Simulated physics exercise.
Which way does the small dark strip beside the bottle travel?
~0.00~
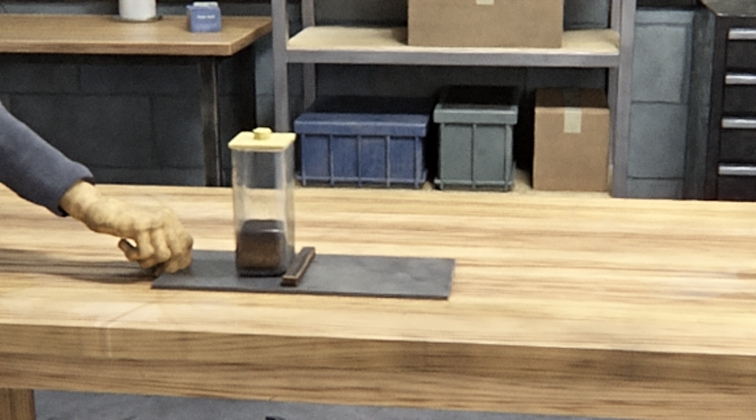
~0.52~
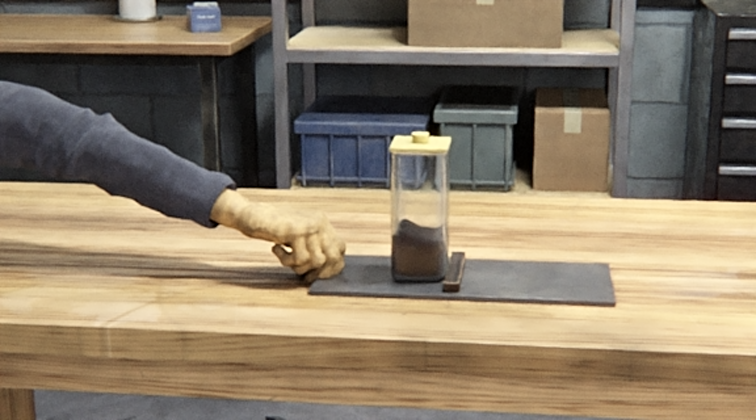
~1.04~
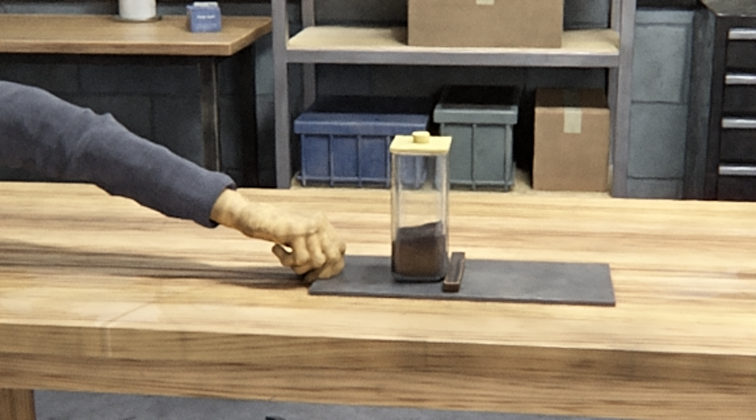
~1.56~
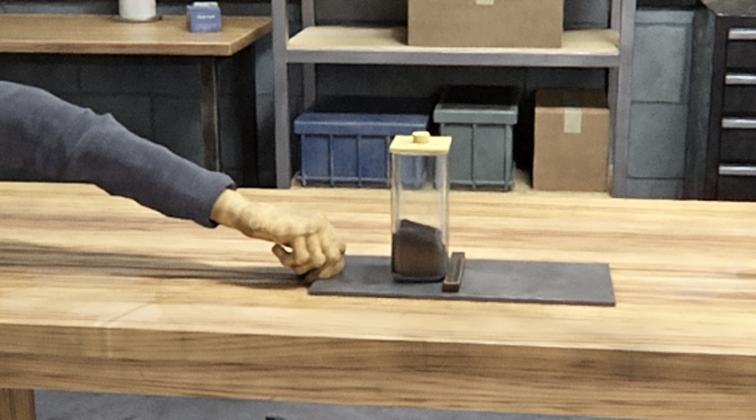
The small dark strip travels to the right, along with the board and the bottle.
